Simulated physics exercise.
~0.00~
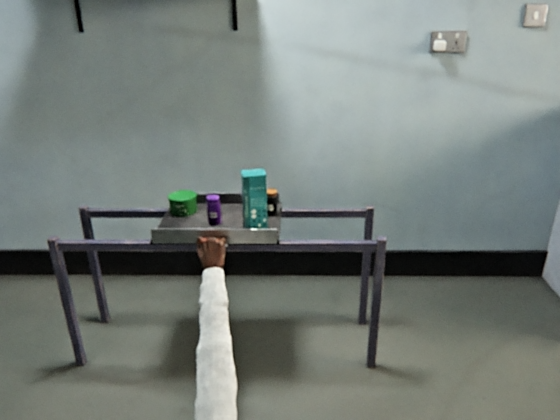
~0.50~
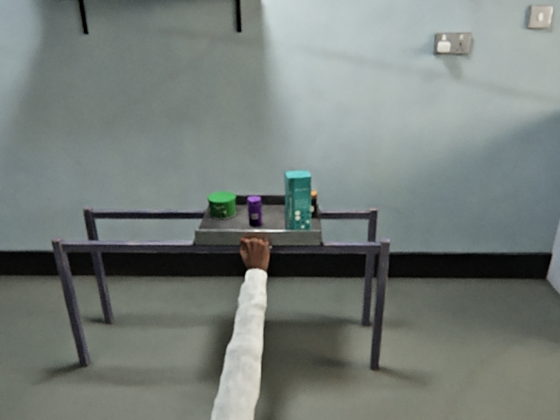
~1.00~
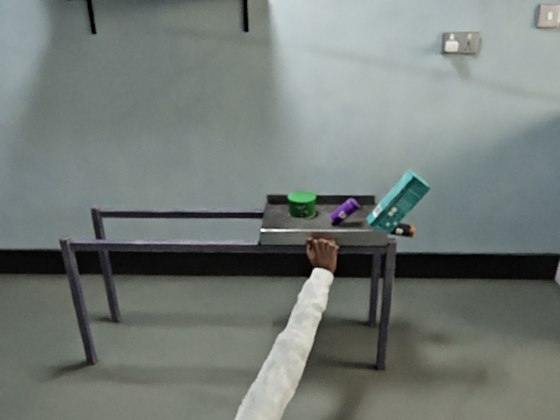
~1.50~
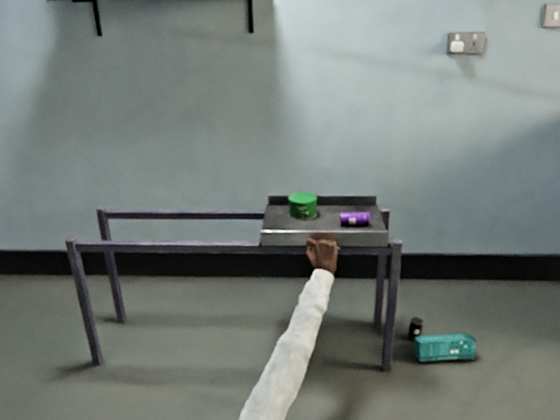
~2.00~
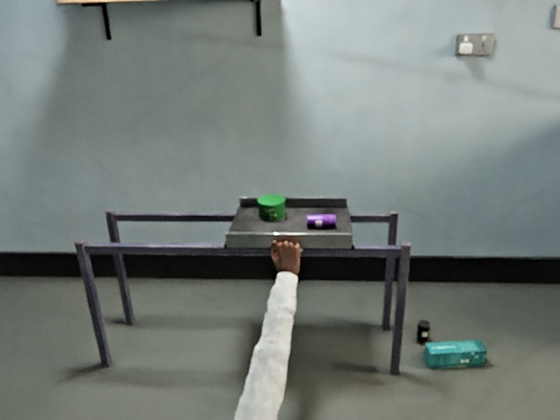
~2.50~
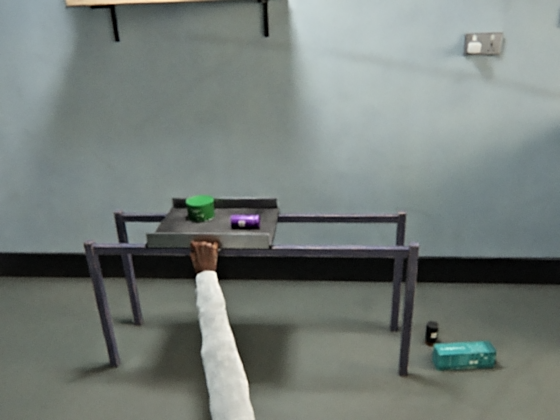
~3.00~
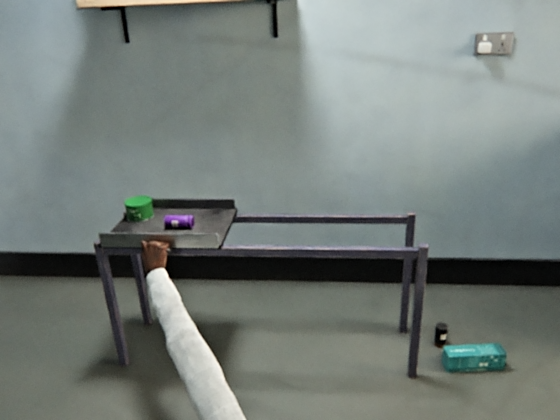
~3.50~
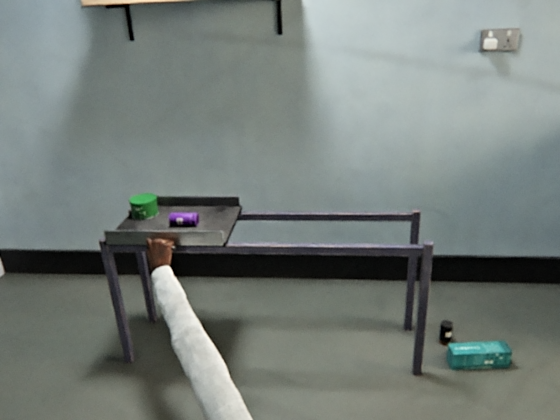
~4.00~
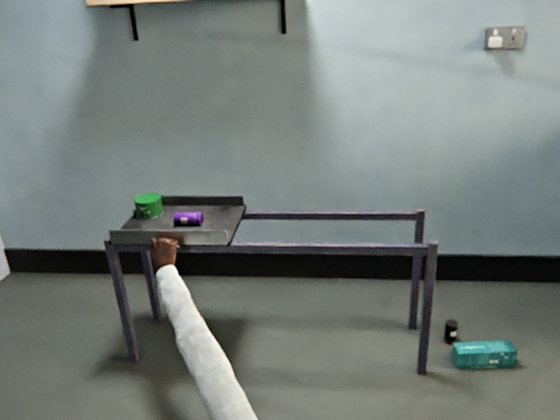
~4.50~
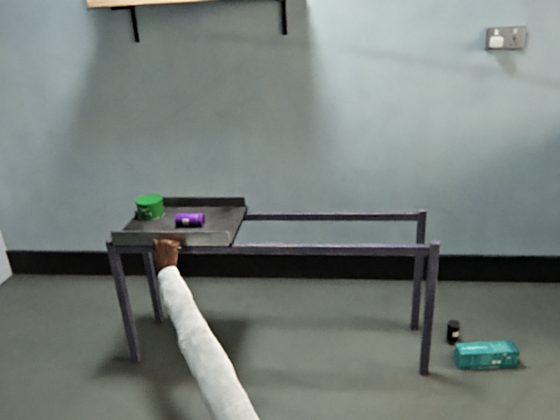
In a room with pale blue-grey walls, a sleeved arm grips the front of a grey tray resting on a metal frame, with a green tub, a purple shaker, a tall turquoise carton and a small dark shaker on it. The hand pushes the tray right to the end of the frame, where the carton and both shakers topple. The carton and dark shaker drop to the floor, while the purple one lies on the tray. The hand then moves the tray all the way left. It rests there, the green tub still upright beside the fallen purple shaker.
